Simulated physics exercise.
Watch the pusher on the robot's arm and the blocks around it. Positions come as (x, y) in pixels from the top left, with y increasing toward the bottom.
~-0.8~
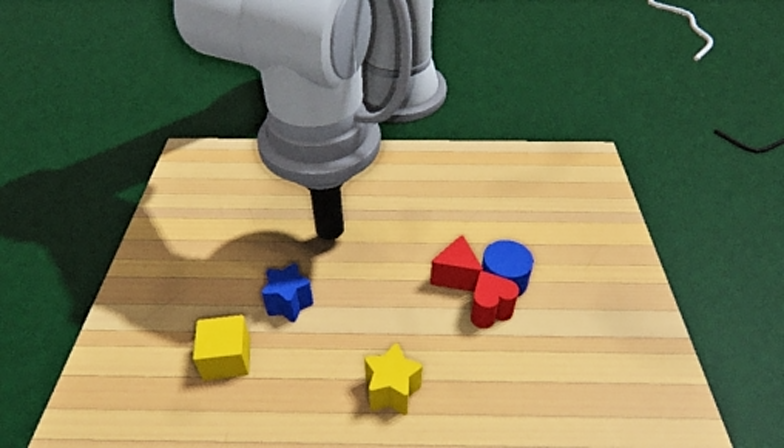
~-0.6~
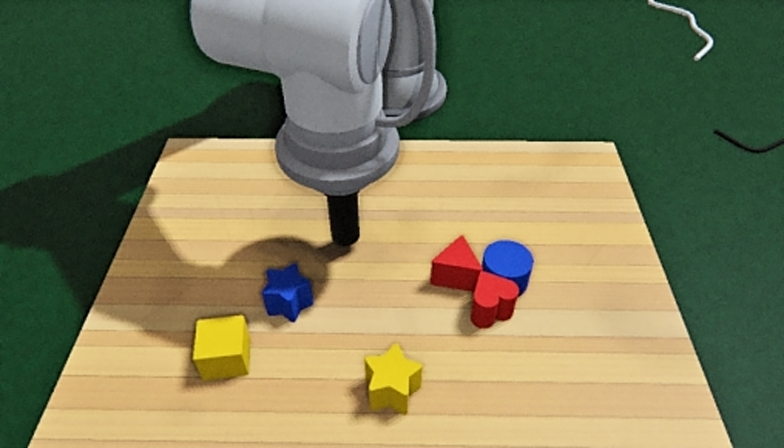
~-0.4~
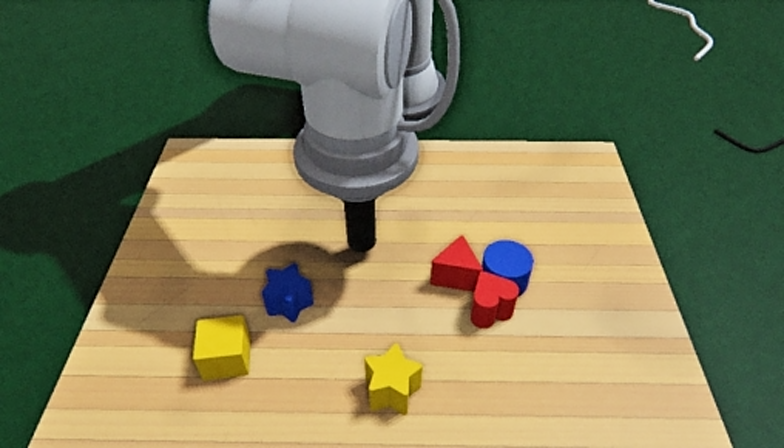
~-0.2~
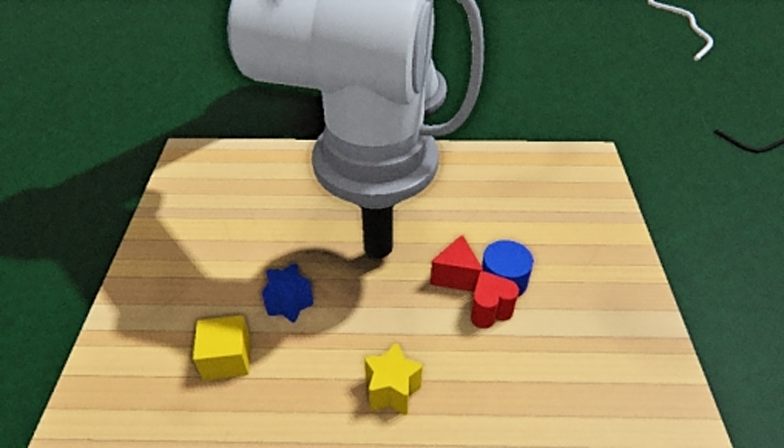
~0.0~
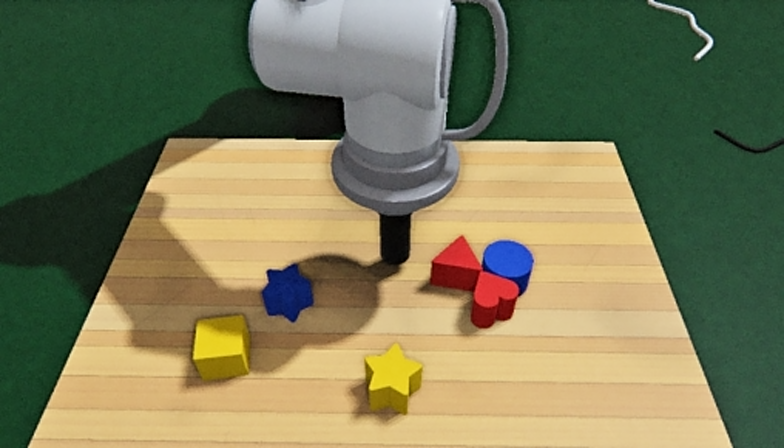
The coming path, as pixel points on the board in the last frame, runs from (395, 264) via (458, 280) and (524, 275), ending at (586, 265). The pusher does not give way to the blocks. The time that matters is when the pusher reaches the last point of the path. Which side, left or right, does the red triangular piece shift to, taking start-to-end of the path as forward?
Moves right.
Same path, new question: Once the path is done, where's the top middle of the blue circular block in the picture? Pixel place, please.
The centre of its top face lies at (636, 254).
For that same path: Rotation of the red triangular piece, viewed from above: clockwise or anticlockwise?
The answer is clockwise.
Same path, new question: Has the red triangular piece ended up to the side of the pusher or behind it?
Final answer: Yes.
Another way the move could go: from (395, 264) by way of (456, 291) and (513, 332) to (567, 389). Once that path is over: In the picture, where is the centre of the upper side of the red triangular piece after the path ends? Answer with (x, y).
Its top centre is at about (533, 285).
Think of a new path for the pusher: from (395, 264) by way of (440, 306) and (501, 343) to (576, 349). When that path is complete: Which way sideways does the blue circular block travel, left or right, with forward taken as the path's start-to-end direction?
Pushed left.
The first path, step by step. One third of the way, pusher (460, 271); red triangular piece (495, 266); red heart-shaped block (495, 293); blue circular block (532, 255).
Two thirds of the way, pusher (526, 266); red triangular piece (540, 281); red heart-shaped block (496, 295); blue circular block (570, 254).
At the end, pusher (589, 255); red triangular piece (542, 282), turned 20° clockwise; red heart-shaped block (496, 295); blue circular block (636, 254).
